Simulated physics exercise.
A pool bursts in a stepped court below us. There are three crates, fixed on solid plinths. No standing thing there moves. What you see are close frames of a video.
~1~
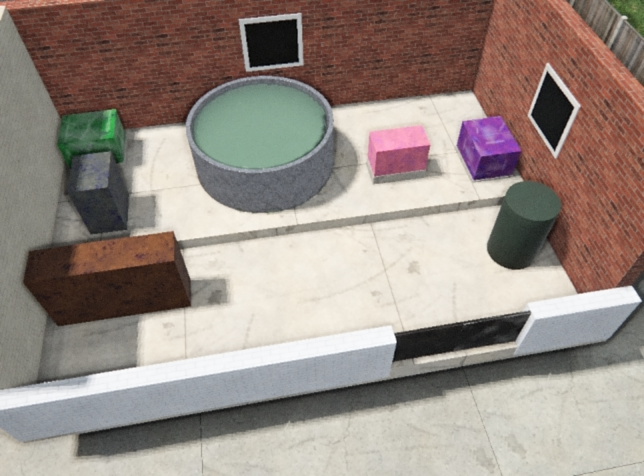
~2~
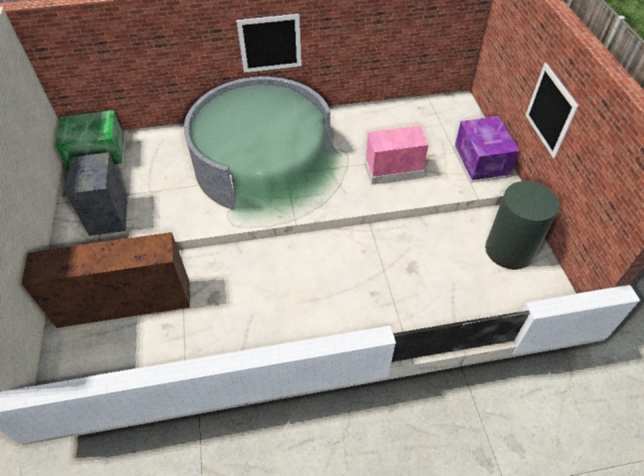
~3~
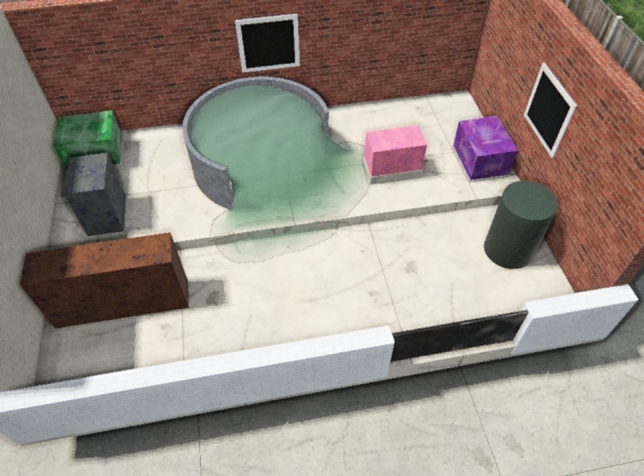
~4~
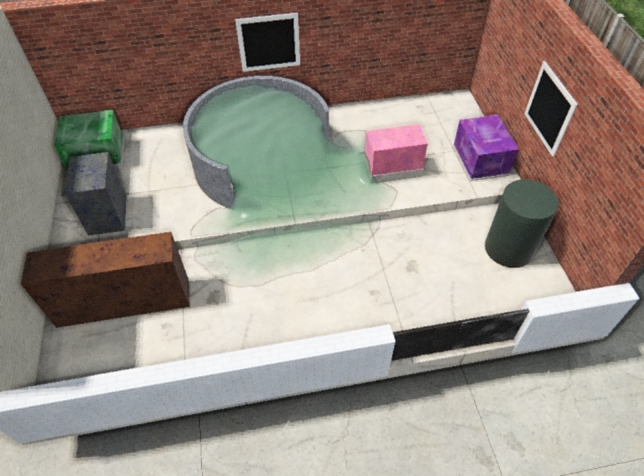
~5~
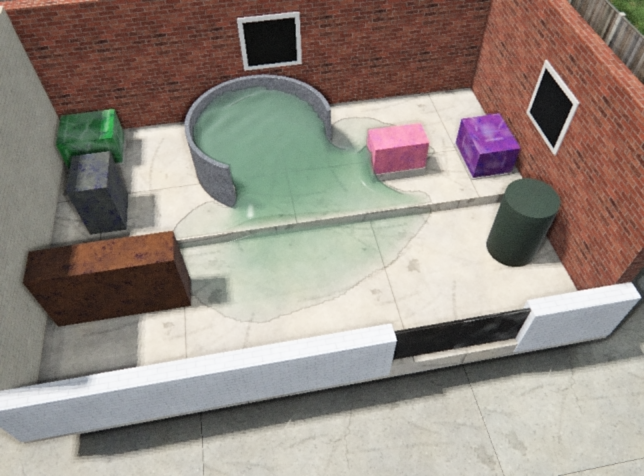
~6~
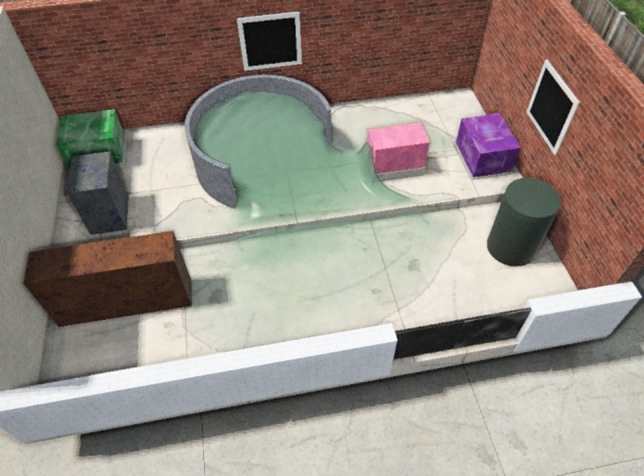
At the start, greenish water sits still in a round grey tank inside a brick-walled, stepped court. The tank's front opens and water pours out across the upper level, then runs over the step and spreads thinly across the lower floor and around the pink crate, while the surrounding objects stay still.
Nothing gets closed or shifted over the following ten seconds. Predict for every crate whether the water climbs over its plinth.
My prediction: The purple crate ends up wet; the pink crate ends up wet; the green crate ends up dry.
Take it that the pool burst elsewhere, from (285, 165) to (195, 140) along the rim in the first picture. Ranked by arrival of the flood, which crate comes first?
That would be the green crate.
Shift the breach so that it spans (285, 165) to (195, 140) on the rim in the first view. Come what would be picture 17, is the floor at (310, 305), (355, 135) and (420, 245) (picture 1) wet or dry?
One after the other: Flooded, dry, free of water.
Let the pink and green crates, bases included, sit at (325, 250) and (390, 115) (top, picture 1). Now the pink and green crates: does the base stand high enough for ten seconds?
First pink: It is dampened; then green: It is dampened.
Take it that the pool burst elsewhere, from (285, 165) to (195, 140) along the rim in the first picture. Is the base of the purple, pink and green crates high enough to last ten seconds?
The purple crate is flooded; the pink crate never gets wet; the green crate is flooded.
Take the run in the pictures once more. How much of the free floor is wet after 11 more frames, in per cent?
Near 70 in a hundred.
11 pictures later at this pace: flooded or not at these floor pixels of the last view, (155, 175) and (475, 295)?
First spot bare, second spot soaked.
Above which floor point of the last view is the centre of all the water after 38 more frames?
I'd say near (345, 262).
A moment on, water covers 65 % of the floor; the purple crate water round its plinth, the pink crate water round its plinth, the green crate not reached.
Next, water covers 70 % of the floor; the purple crate water round its plinth, the pink crate water round its plinth, the green crate not reached.
Then, water covers 75 % of the floor; the purple crate water round its plinth, the pink crate water round its plinth, the green crate not reached.
Later, water covers 80 % of the floor; the purple crate water round its plinth, the pink crate water round its plinth, the green crate not reached.
In the end, water covers 80 % of the floor; the purple crate was topped, the pink crate was topped, the green crate stayed above the water.
